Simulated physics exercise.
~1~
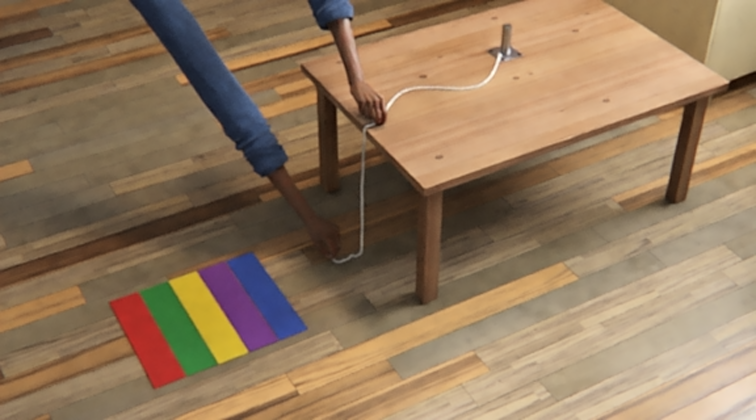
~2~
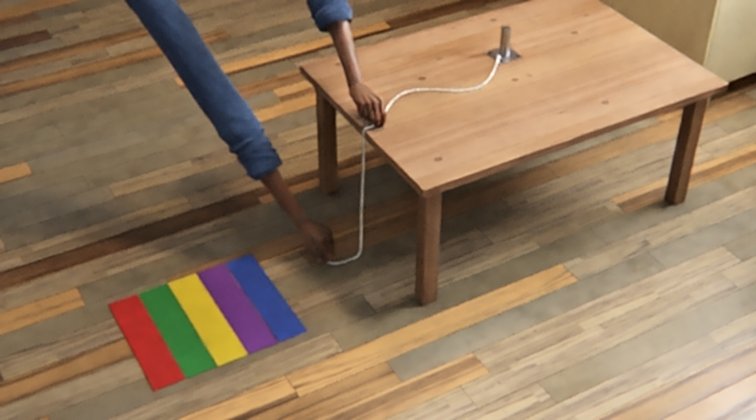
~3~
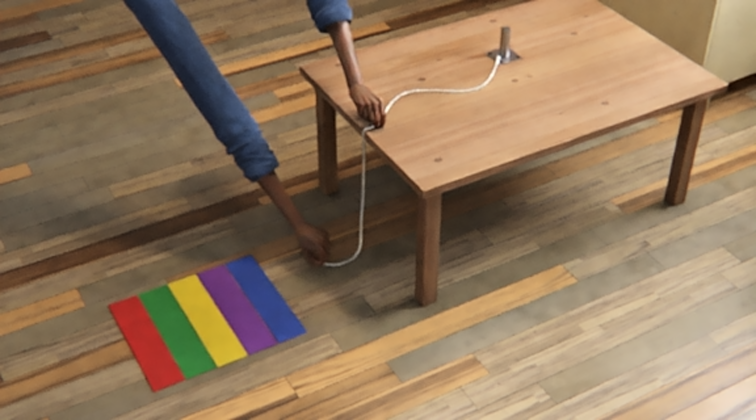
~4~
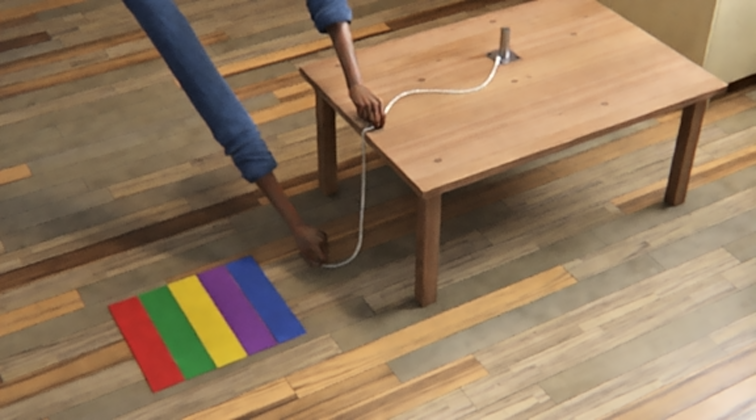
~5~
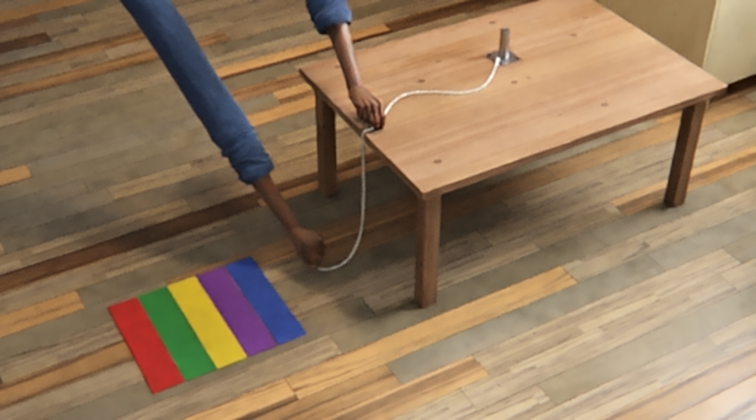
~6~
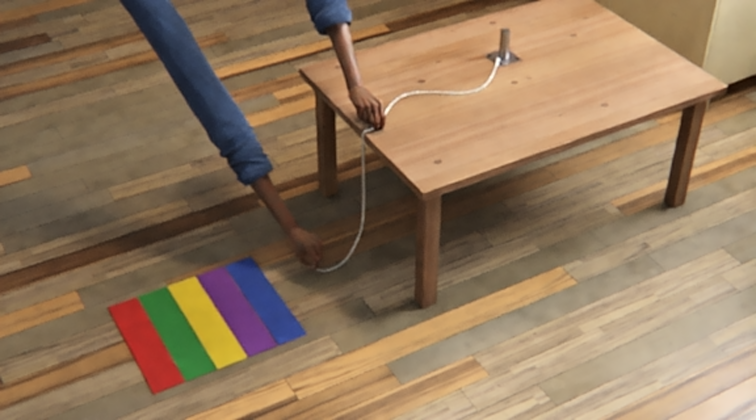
A hand below the table edge draws the white cord's end slightly left while another pins it.
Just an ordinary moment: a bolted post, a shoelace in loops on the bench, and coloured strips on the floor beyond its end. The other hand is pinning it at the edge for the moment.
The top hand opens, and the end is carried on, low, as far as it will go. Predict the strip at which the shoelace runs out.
I would say the yellow strip.
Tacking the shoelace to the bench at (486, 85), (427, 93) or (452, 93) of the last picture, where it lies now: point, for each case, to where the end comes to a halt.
First try (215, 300), second try (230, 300), third try (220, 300).
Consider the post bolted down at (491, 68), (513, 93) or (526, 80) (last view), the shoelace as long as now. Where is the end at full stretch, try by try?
Try by try: (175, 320), (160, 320) and (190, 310).
Soon after, end near (256, 287); over blue.
Then, end near (222, 300); over purple.
At full stretch, end near (203, 307); over yellow. The yellow one.
